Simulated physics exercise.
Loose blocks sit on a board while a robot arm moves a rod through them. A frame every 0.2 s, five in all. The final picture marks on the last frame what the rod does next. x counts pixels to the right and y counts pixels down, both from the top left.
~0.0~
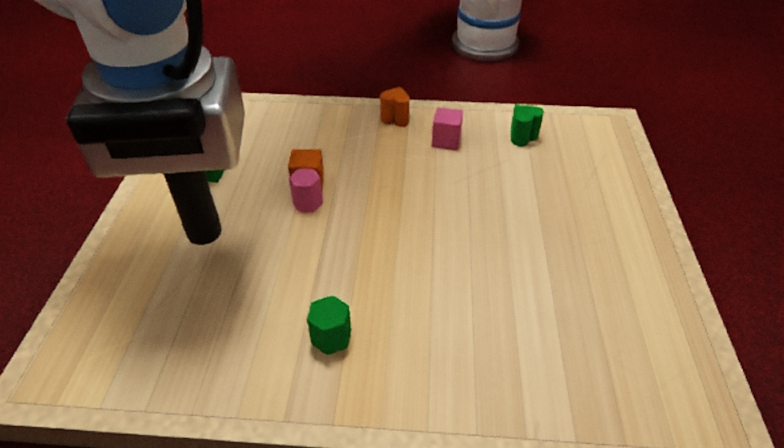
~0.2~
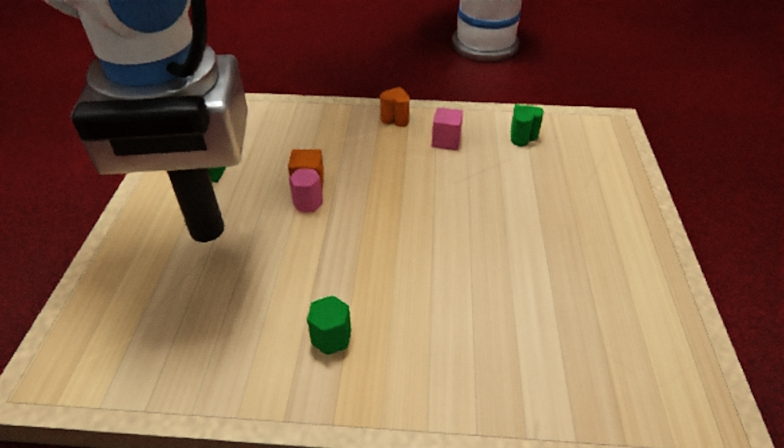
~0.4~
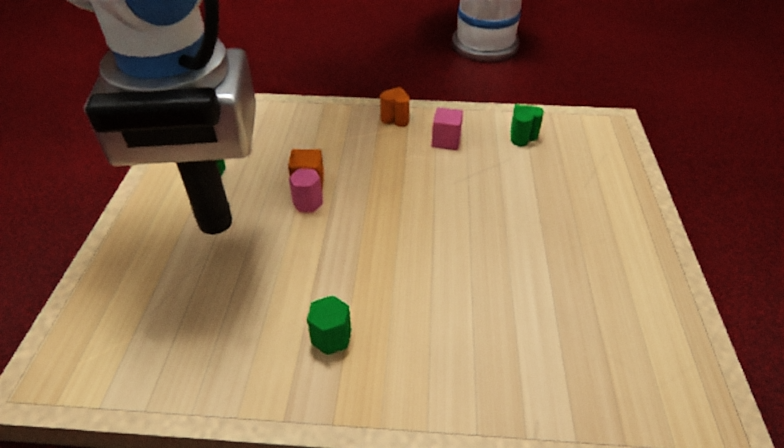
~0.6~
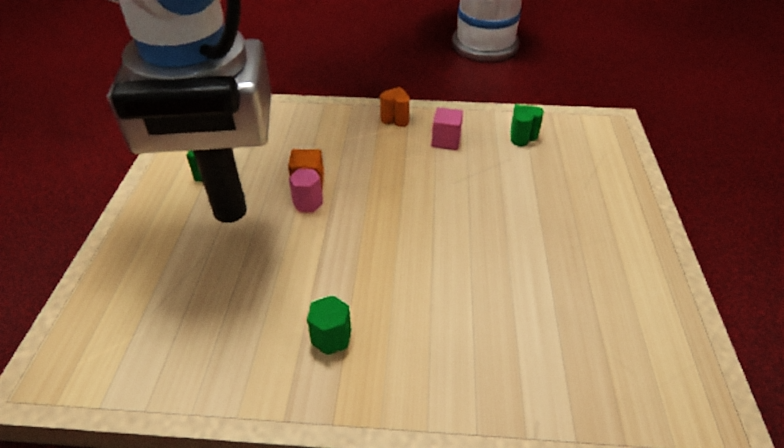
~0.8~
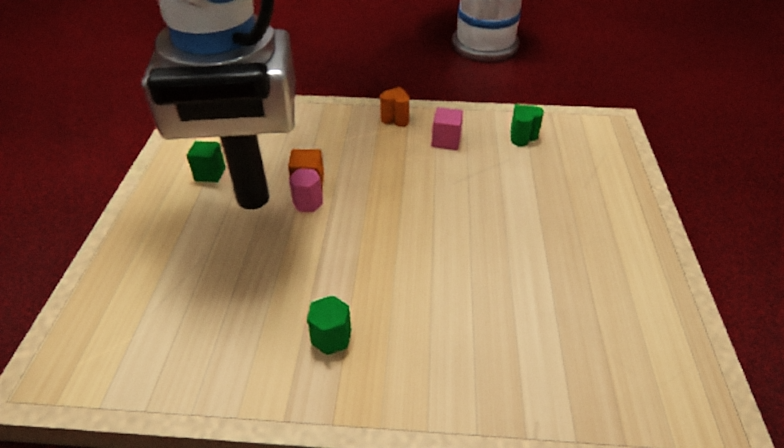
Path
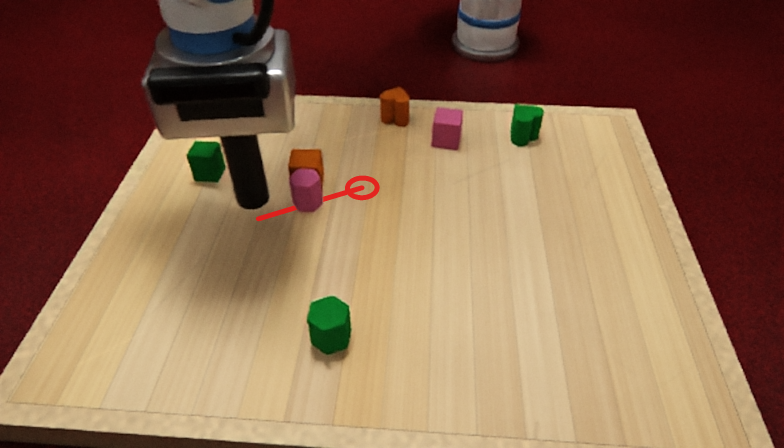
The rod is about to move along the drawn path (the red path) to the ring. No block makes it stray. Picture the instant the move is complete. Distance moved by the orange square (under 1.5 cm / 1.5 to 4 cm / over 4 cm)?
Less than 1.5 cm.
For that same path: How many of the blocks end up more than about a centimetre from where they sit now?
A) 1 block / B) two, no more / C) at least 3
My pick is A.
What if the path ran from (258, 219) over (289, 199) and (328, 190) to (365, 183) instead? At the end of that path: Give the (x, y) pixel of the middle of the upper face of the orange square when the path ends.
In the picture, it is at (322, 145).
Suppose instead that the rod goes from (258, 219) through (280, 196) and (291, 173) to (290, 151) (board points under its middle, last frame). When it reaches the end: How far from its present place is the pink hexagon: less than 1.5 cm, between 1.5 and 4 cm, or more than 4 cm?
Below 1.5 cm.
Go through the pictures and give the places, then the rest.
The first picture shows rod tip at (205, 234); block tops, pink hexagon at (304, 177); orange square at (305, 158).
The second picture shows rod at (208, 231); blocks unchanged.
The third picture shows rod at (216, 224); blocks unchanged.
The fourth picture shows rod at (231, 212); blocks unchanged.
The fifth picture shows rod at (254, 200); pink hexagon at (304, 177); orange square at (305, 158).
Path on the board, in a line from (258, 219) to (362, 188).
On the path given first. One third of the way, rod at (291, 189); pink hexagon at (319, 174); orange square at (307, 156).
Two thirds of the way, rod at (327, 178); pink hexagon at (355, 166); orange square at (308, 155), turned 15° anticlockwise.
At the end, rod at (361, 168); pink hexagon at (389, 157), turned 15° clockwise; orange square at (308, 155), turned 15° anticlockwise.
